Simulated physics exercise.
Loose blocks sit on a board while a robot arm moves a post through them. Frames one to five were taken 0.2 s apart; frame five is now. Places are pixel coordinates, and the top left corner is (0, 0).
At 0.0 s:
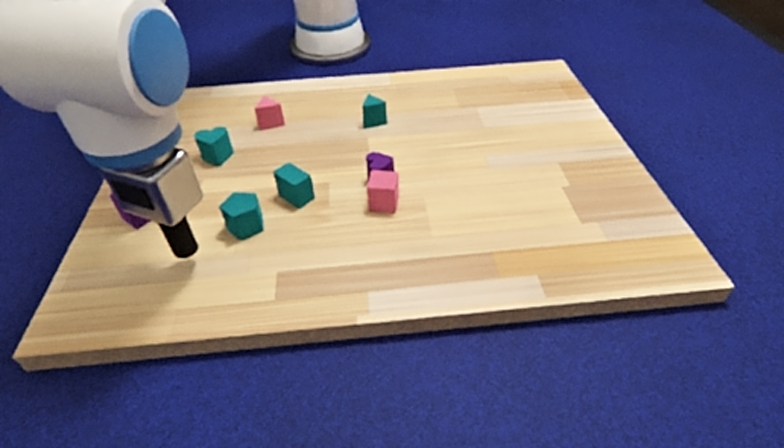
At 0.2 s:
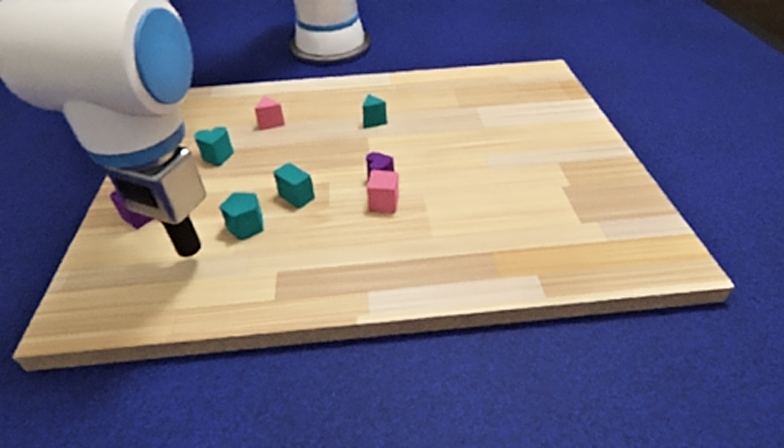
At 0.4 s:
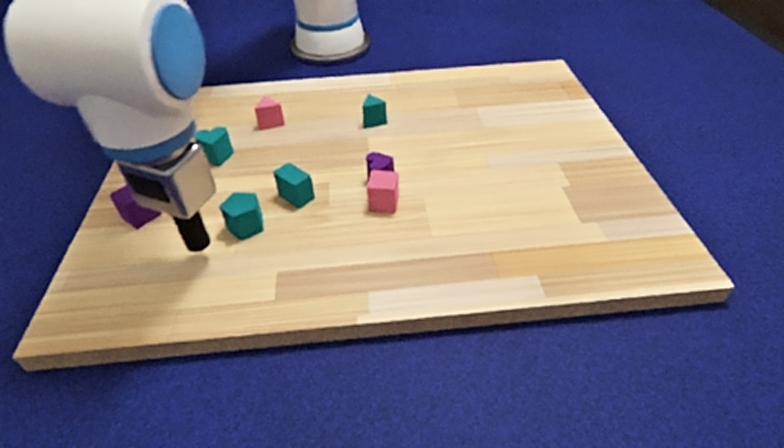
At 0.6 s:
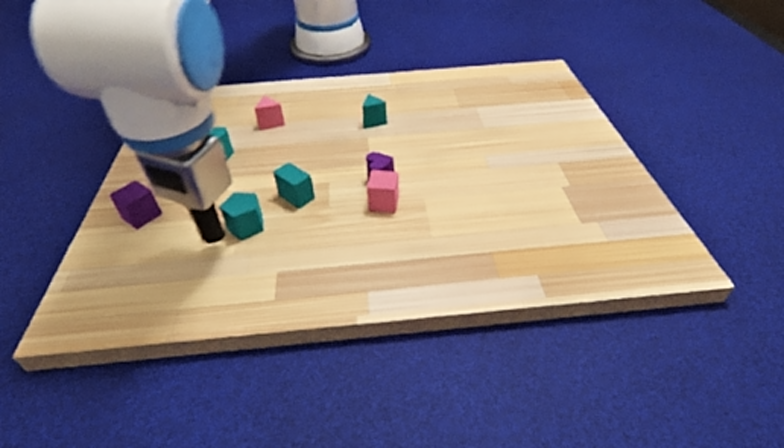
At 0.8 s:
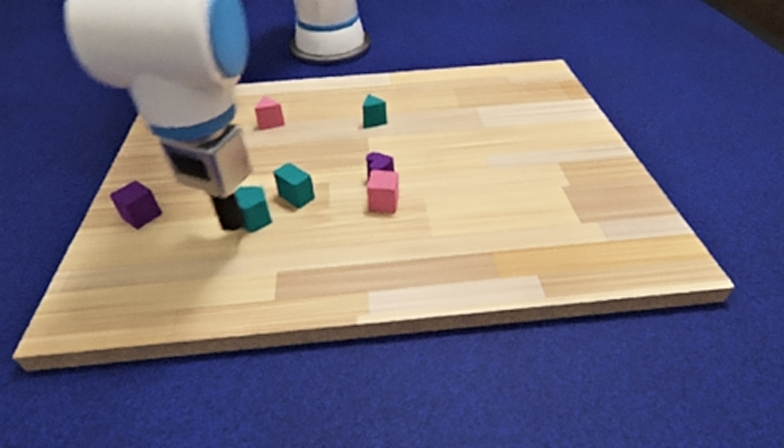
The robot arm slid its black post slowly to the right across the wooden board, then nudged a turquoise block slightly right and away from the viewer, while the other scattered blocks stayed put.
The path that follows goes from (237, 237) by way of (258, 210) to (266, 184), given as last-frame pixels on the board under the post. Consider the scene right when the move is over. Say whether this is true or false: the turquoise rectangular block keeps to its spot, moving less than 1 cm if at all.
False.
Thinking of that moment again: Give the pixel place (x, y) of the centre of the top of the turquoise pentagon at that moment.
I'd guess (286, 152).
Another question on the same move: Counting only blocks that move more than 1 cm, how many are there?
It will shift two blocks.
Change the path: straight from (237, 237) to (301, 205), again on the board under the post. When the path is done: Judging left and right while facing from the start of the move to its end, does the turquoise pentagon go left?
I expect so.
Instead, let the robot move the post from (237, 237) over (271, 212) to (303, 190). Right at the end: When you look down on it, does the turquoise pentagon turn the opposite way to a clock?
My answer is yes.
What follows on the original path. Halfway along, post at (255, 196); turquoise pentagon at (270, 170); turquoise rectangular block at (297, 169), turned 35° clockwise.
At the end, post at (263, 171); turquoise pentagon at (286, 152), turned 45° clockwise; turquoise rectangular block at (304, 166), turned 60° clockwise.
